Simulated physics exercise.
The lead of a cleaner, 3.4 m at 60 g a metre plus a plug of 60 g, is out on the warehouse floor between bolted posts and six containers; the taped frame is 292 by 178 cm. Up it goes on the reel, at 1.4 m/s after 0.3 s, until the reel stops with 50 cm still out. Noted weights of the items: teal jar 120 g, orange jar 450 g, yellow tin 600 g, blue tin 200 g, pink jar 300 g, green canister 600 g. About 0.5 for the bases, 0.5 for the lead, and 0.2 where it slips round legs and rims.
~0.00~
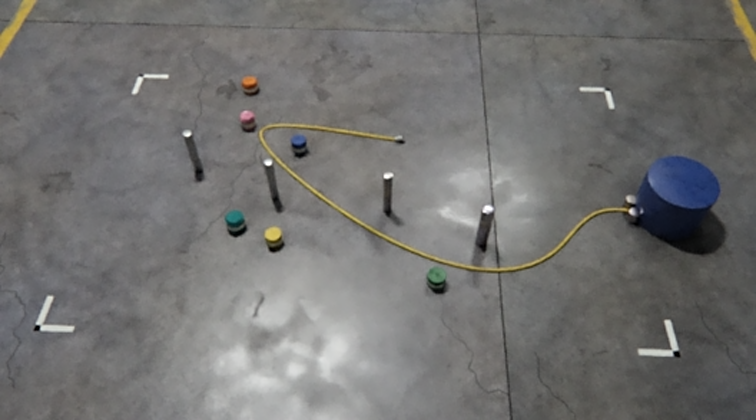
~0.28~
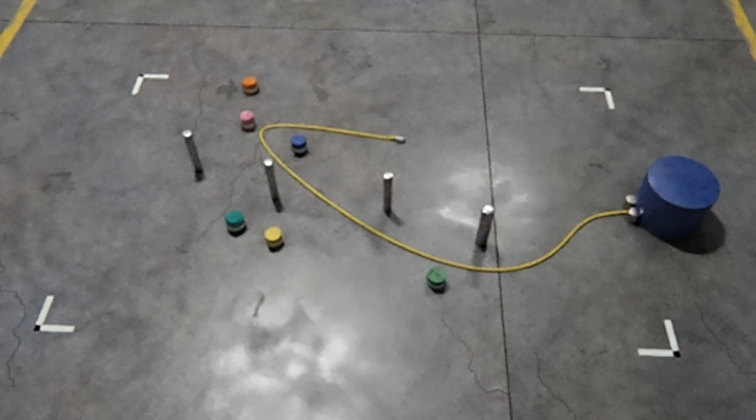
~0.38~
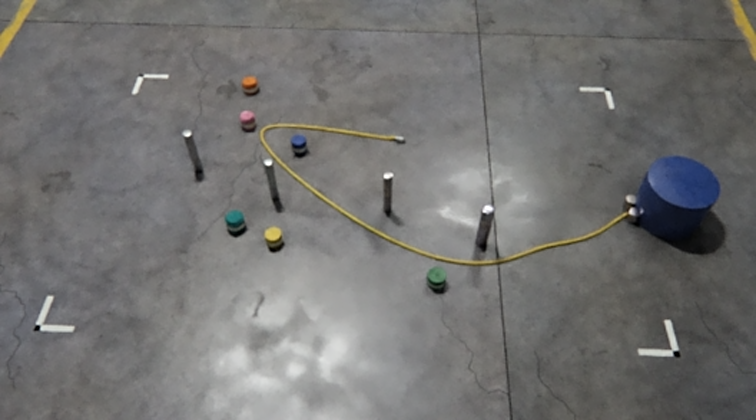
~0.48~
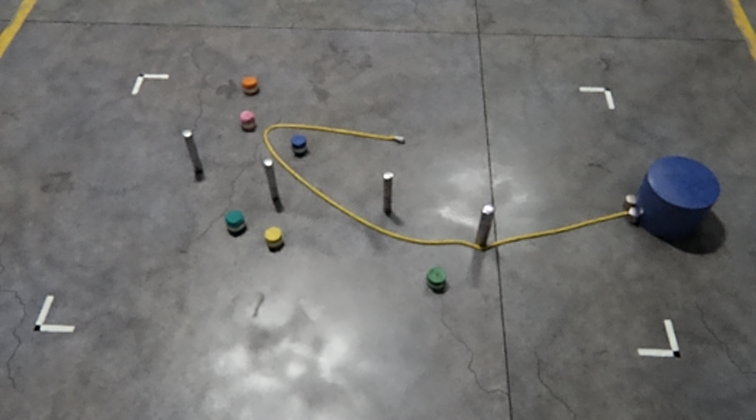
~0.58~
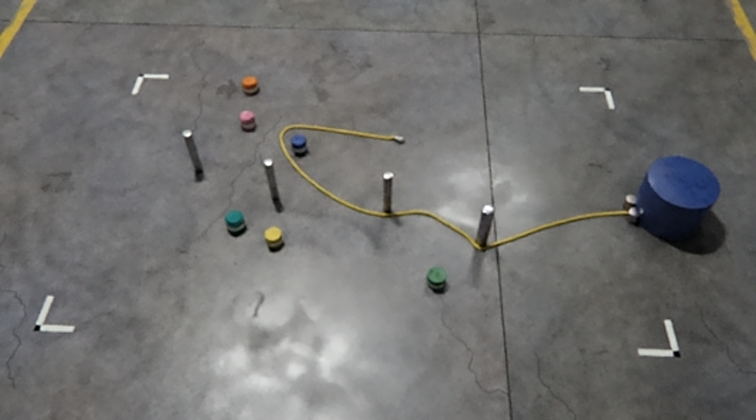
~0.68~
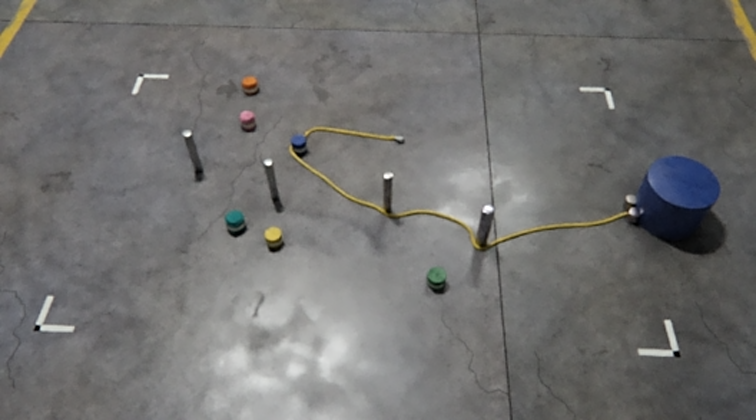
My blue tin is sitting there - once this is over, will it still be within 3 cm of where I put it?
No: Budges.
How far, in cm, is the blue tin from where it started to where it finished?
I'd say around 30 cm for the blue tin.
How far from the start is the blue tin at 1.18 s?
Shift of the blue tin: Around 20 cm.
At 1.2 s, plug at (365, 141); blue tin 20 cm off its start.
At 1.7 s, plug at (358, 231); blue tin 30 cm off its start.
At 2.2 s, plug at (497, 251); blue tin 30 cm off its start at (348, 153).
At 2.7 s, plug at (594, 243); blue tin 30 cm off its start.
At 3.5 s, plug at (594, 243); blue tin 30 cm off its start at (348, 153).
